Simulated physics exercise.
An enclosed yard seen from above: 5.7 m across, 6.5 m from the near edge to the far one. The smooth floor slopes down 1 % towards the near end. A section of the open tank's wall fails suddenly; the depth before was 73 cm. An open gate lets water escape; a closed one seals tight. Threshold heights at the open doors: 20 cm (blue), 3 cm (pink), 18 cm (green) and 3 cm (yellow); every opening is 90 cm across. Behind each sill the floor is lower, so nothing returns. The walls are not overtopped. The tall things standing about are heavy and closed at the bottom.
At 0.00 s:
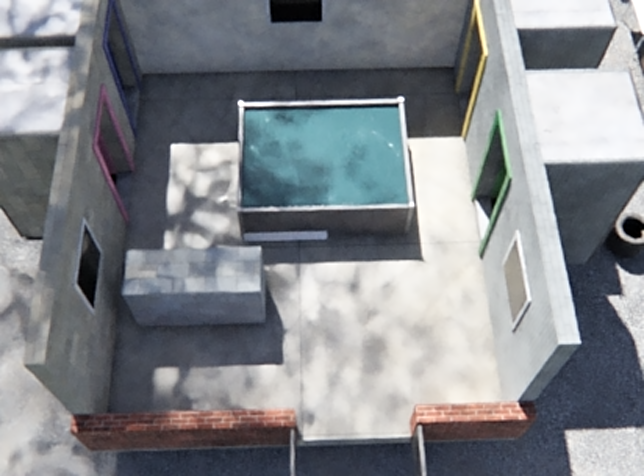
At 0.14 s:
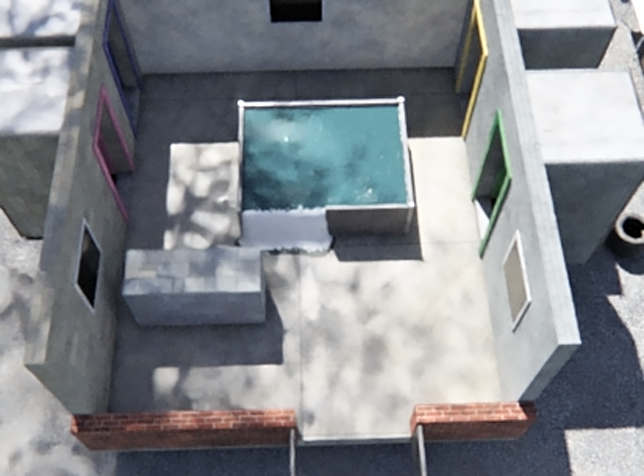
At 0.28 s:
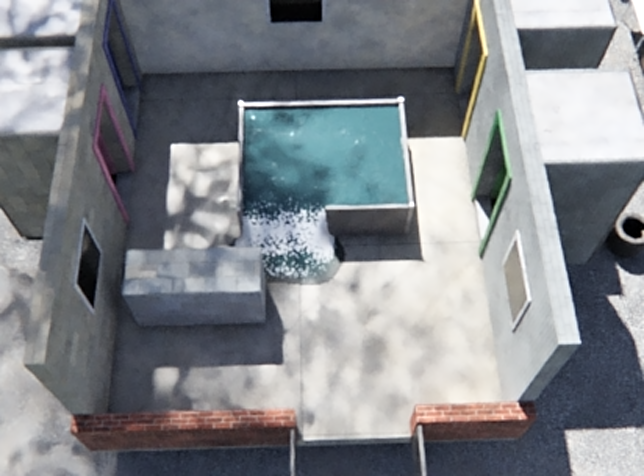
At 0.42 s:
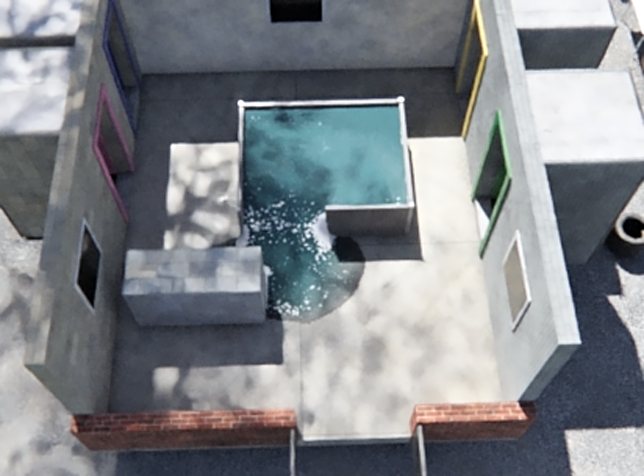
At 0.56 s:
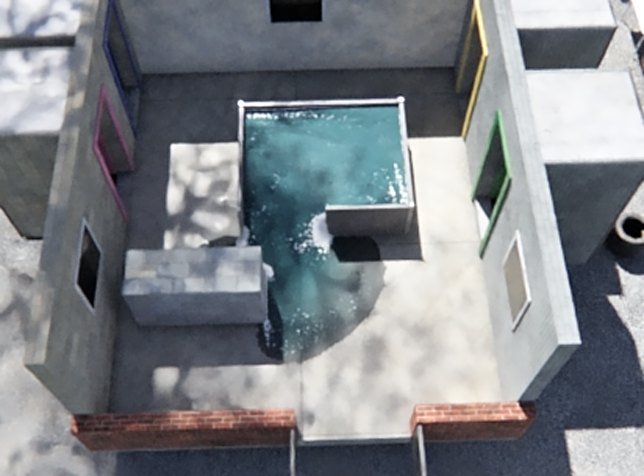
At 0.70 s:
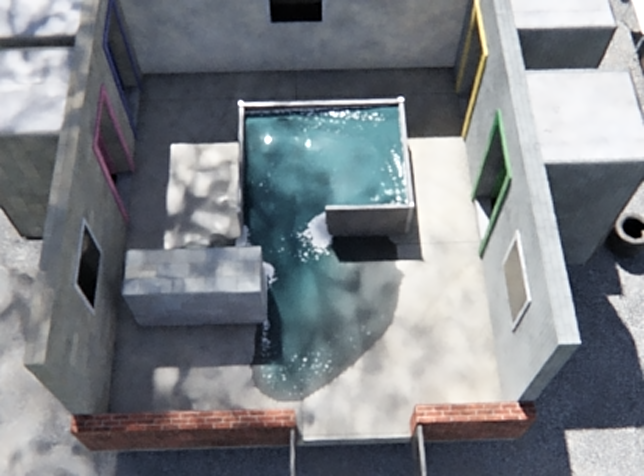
Water burst through the left part of the near wall of an open tank in a walled yard, foamed past a concrete block, and spread across the pale floor toward the near end.
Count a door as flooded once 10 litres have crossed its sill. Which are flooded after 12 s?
Within that time: At the blue door it does not reach the limit; at the pink door it goes over the limit; at the green door it keeps below the limit; at the yellow door it goes over the limit.
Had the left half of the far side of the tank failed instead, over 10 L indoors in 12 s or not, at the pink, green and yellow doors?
Then: Pink above, green not over, yellow above.
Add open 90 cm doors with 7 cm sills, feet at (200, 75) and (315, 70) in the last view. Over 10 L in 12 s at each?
In that order: Over, under.
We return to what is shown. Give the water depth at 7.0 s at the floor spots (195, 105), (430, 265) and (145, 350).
About 8, 3 and 6 cm.
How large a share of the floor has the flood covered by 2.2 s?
Near 45 per cent is wet.
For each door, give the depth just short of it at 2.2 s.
Depths in cm: Blue 1, pink 12, green 0, yellow 0.
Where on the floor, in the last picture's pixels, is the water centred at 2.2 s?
Around (292, 232).
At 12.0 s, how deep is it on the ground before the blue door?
Roughly 4.5 cm deep.
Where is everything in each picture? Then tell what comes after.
In the first picture, still water, 73 cm deep, in the open tank at (323, 156).
In the second picture, the front is at (329, 246), 0.7 m from the gap at (285, 224); 0.3 m2 of floor is under water; 73 cm left at the back of the open tank.
In the third picture, the front is at (326, 276), 1.0 m from the gap at (285, 226); 1.1 m2 of floor is under water; 73 cm left at the back of the open tank.
In the fourth picture, the front is at (308, 316), 1.5 m from the gap at (285, 227); 2.2 m2 of floor is under water; 73 cm left at the back of the open tank.
In the fifth picture, the front is at (305, 354), 2.1 m from the gap at (285, 227); 3.5 m2 of floor is under water; 67 cm left at the back of the open tank.
In the sixth picture, the front is at (302, 394), 2.6 m from the gap at (285, 227); 4.7 m2 of floor is under water; 62 cm left at the back of the open tank.
After 1.4 s water covers 30 % of the floor and is deepest (60 cm) near (261, 275); blue door not reached, pink door not reached, green door not reached, yellow door not reached.
After 2.2 s water covers 45 % of the floor and is deepest (46 cm) near (261, 275); blue door 1 cm at the sill, 0 L in, pink door 12 cm at the sill, 13 L in, green door not reached, yellow door not reached.
After 3.5 s water covers 60 % of the floor and is deepest (32 cm) near (261, 275); blue door 5 cm at the sill, 0 L in, pink door 10 cm at the sill, 55 L in, green door not reached, yellow door not reached.
After 7.0 s water covers 95 % of the floor and is deepest (16 cm) near (261, 275); blue door 7 cm at the sill, 0 L in, pink door 6 cm at the sill, 99 L in, green door 2 cm at the sill, 0 L in, yellow door 5 cm at the sill, 1 L in.
After 12.0 s water covers 100 % of the floor and is deepest (11 cm) near (106, 429); blue door 4 cm at the sill, 0 L in, pink door 3 cm at the sill, 109 L in, green door 9 cm at the sill, 0 L in, yellow door 8 cm at the sill, 79 L in.
